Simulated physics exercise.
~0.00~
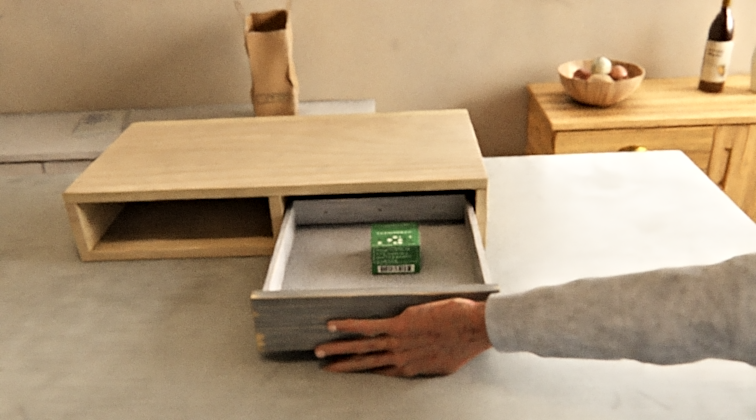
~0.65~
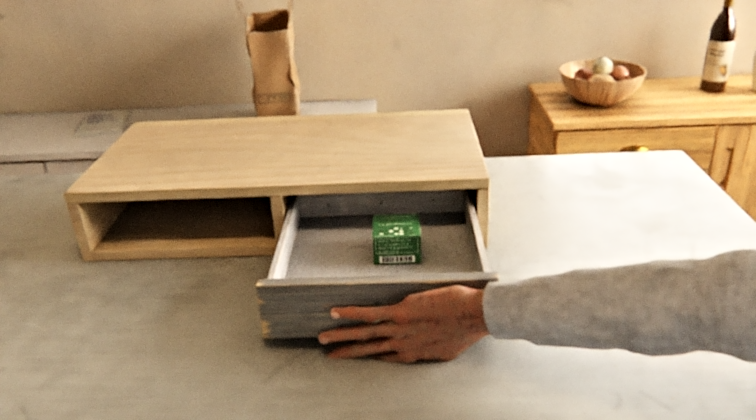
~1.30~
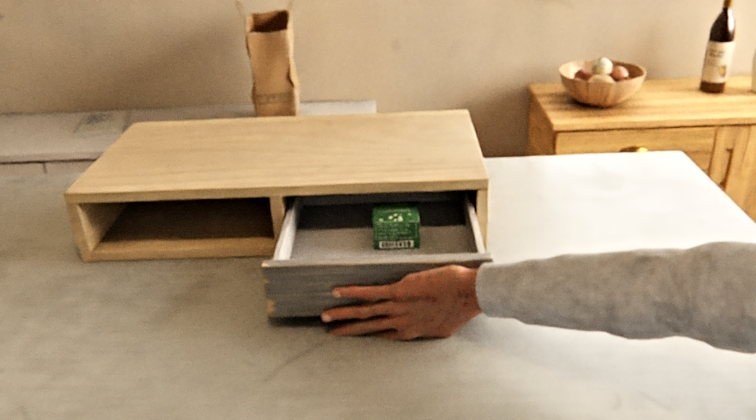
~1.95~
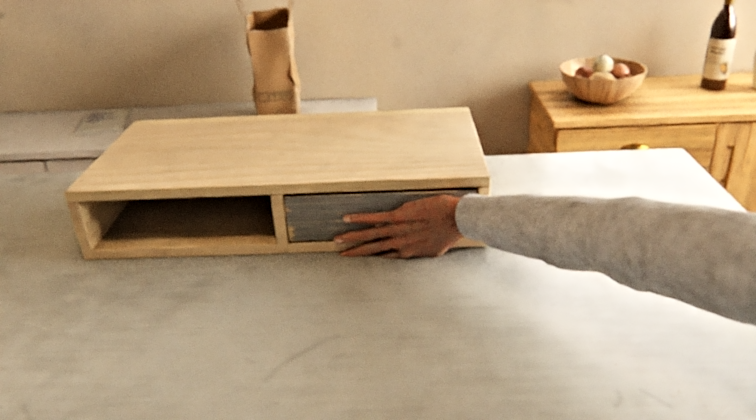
On a grey tabletop, a hand slowly pushes a drawer holding a small green carton into a wooden chest until it shuts.
